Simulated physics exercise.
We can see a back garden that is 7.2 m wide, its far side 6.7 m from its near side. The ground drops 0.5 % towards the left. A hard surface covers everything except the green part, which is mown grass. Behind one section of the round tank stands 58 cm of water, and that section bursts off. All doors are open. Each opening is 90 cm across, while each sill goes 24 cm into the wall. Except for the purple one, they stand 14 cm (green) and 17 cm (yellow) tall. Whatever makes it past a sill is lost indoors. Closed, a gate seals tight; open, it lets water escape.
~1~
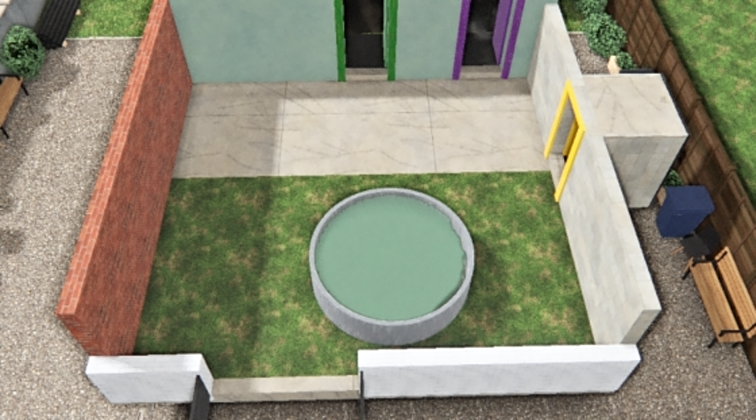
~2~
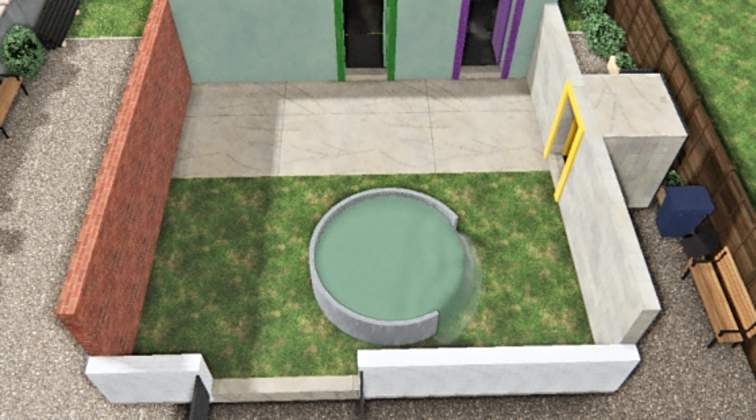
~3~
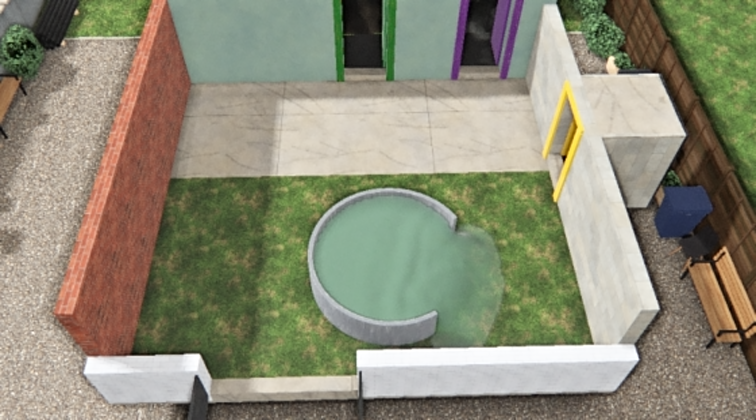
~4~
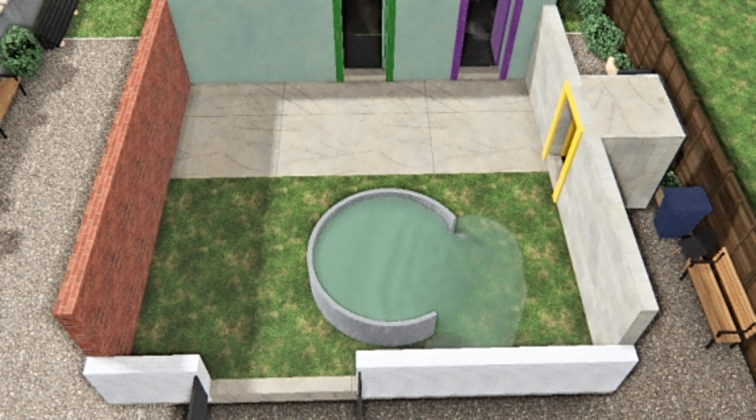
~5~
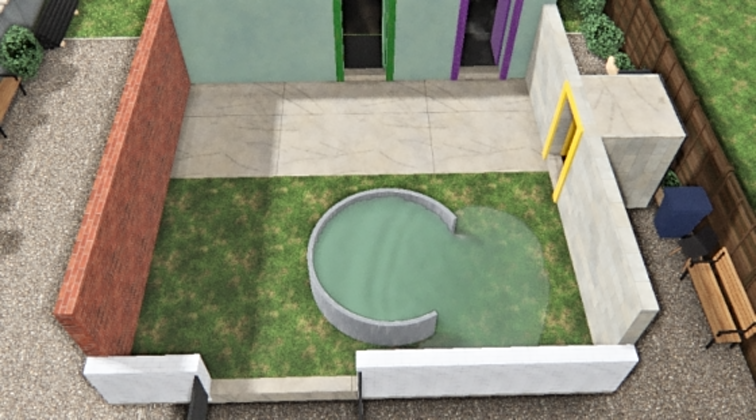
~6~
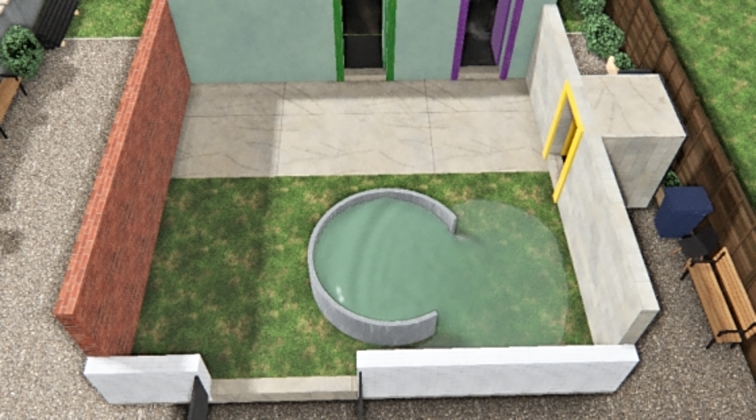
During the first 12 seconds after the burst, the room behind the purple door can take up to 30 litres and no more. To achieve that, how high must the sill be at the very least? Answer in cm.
At least about 11 cm.
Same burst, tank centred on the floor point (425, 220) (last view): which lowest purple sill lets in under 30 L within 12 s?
About 12.0 cm.
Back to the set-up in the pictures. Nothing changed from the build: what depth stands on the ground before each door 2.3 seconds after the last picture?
Before green it's 0 cm, before yellow 12 cm, before purple 0 cm.
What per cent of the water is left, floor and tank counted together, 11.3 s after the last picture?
Around 94 per cent of the water.
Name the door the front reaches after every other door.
I'd go with the green door.
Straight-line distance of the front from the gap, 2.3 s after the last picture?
About 4.8 metres out.
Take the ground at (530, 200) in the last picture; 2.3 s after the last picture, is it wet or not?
By then it is awash.
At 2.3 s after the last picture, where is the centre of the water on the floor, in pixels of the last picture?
(469, 277) or so.
Then, 0.7 s after the last picture water covers 15 % of the floor, deepest (42 cm) near (590, 369); it has not reached the purple door.
Then, 2.3 s after the last picture water covers 25 % of the floor, deepest (30 cm) near (543, 370); it has not reached the purple door.
Then, 11.3 s after the last picture water covers 100 % of the floor, deepest (10 cm) near (191, 90); 6 cm at the purple door, 4 litres in over its 15 cm sill.
At the purple door as built, the water peaked near 18 cm, 3.9 s after the last picture.
With a sill of 9.5 cm, 52 litres would have come in within the 12 s; with 12.5 cm, 17 litres. So under 30 litres takes about 11 cm.
